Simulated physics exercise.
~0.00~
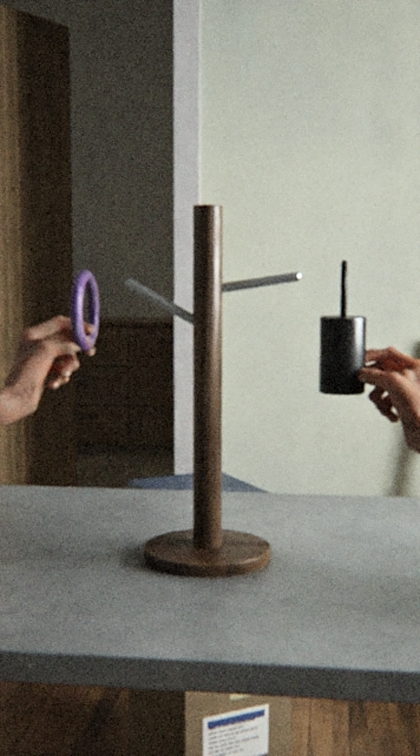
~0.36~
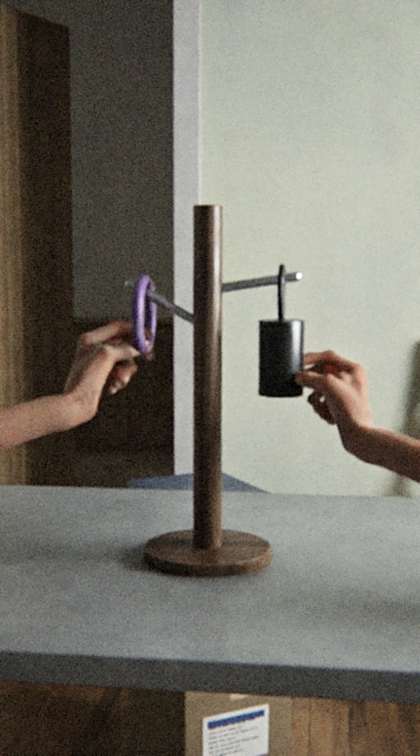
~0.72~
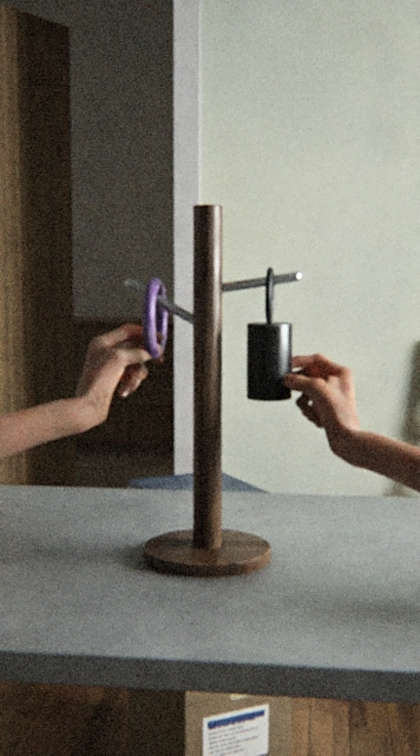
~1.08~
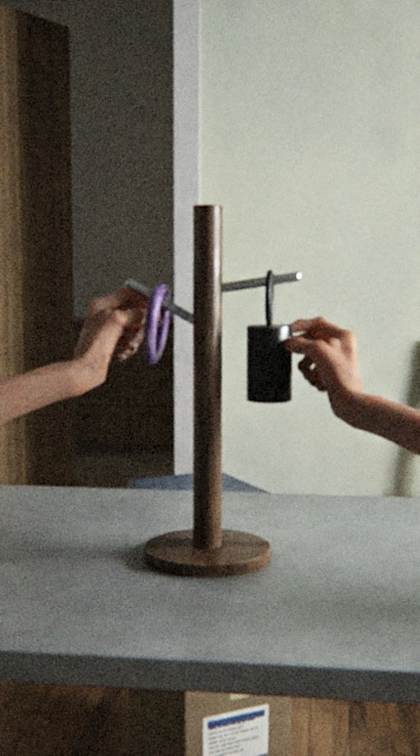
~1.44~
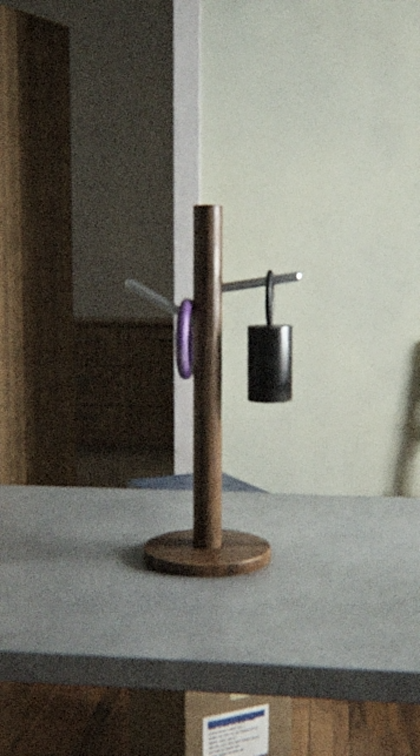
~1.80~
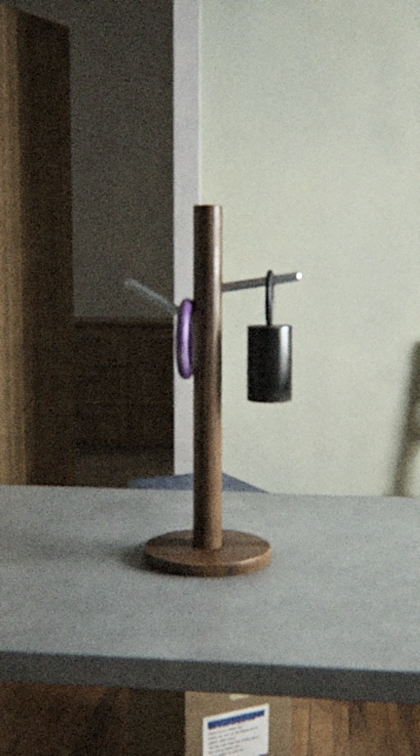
At first, a wooden stand with a slanting peg on each side sits on a gray table, while one hand holds a purple ring at the left and another holds a black cylinder with a loop at the right. Both hands move inward, bringing the ring over the left peg and the cylinder's loop over the right one. The ring shifts slightly farther in, and the cylinder settles beneath its peg. Once the hands are gone, the ring has slid down against the post. Both objects stay hanging, still, on the stand.
